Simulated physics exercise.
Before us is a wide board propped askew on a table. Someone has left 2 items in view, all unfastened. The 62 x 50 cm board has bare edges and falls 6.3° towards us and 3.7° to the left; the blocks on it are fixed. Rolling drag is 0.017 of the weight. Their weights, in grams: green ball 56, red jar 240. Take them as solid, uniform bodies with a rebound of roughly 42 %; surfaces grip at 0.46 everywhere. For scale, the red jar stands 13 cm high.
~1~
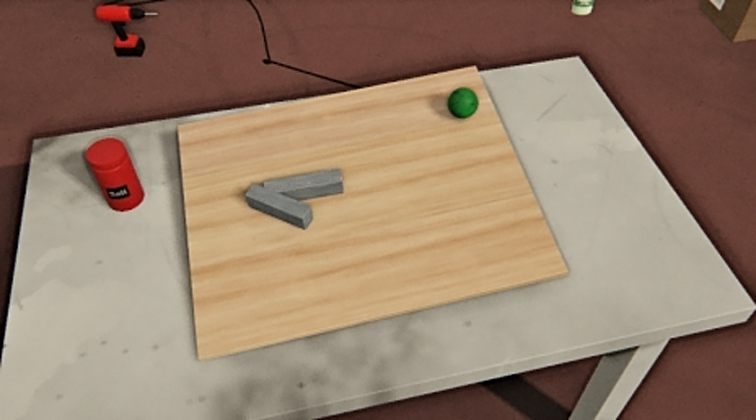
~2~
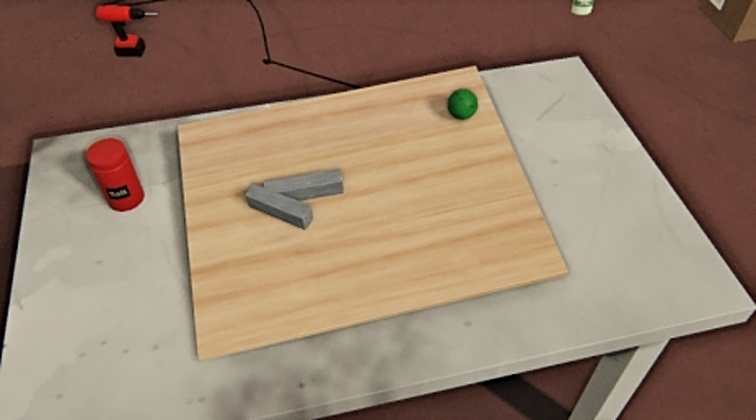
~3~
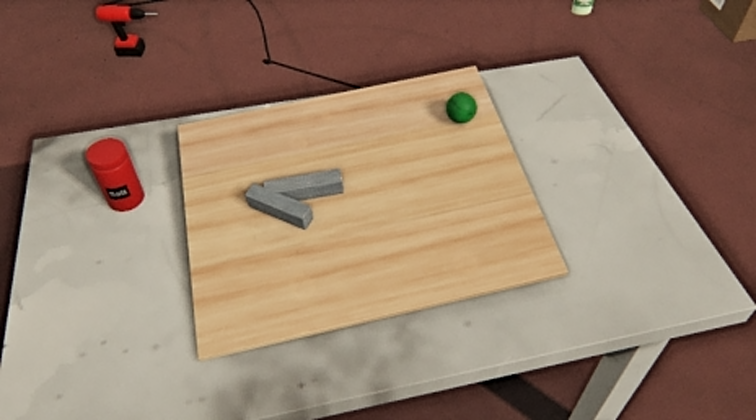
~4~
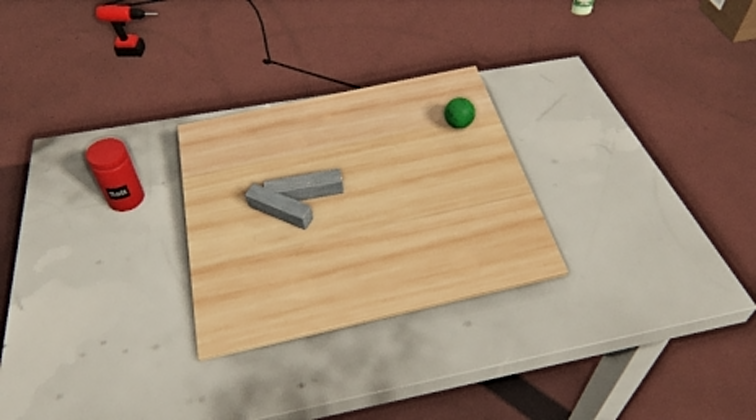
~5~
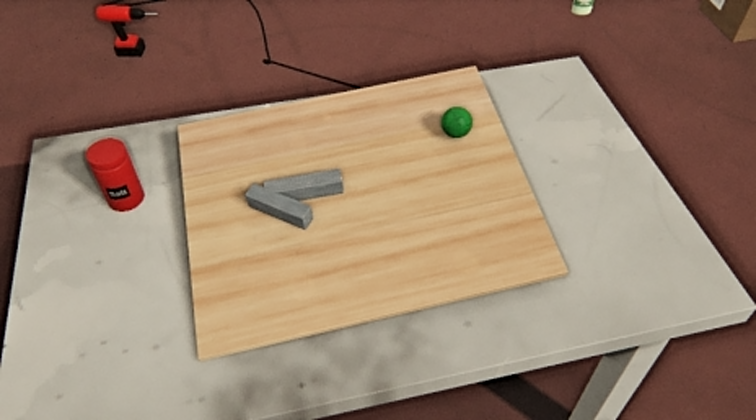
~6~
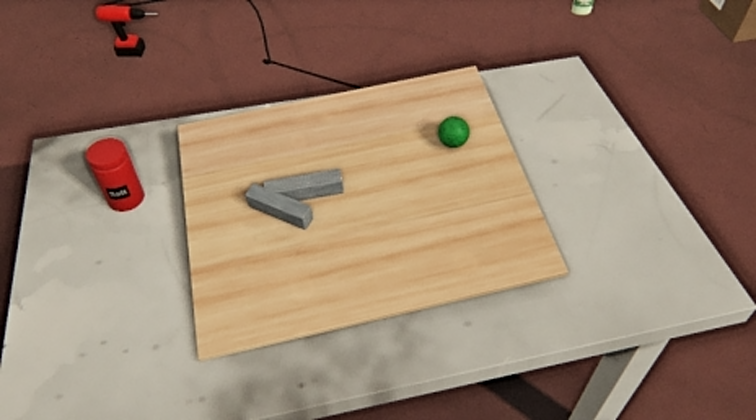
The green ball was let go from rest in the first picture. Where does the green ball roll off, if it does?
The answer: Near edge.
Then, 0.50 s on from there, 8 cm of board to the near edge; green ball near (417, 251).
Then, 0.80 s on from there, it has gone over the near edge; green ball near (374, 393).
In the end, it has gone over the near edge; red jar under 8 cm from the start.
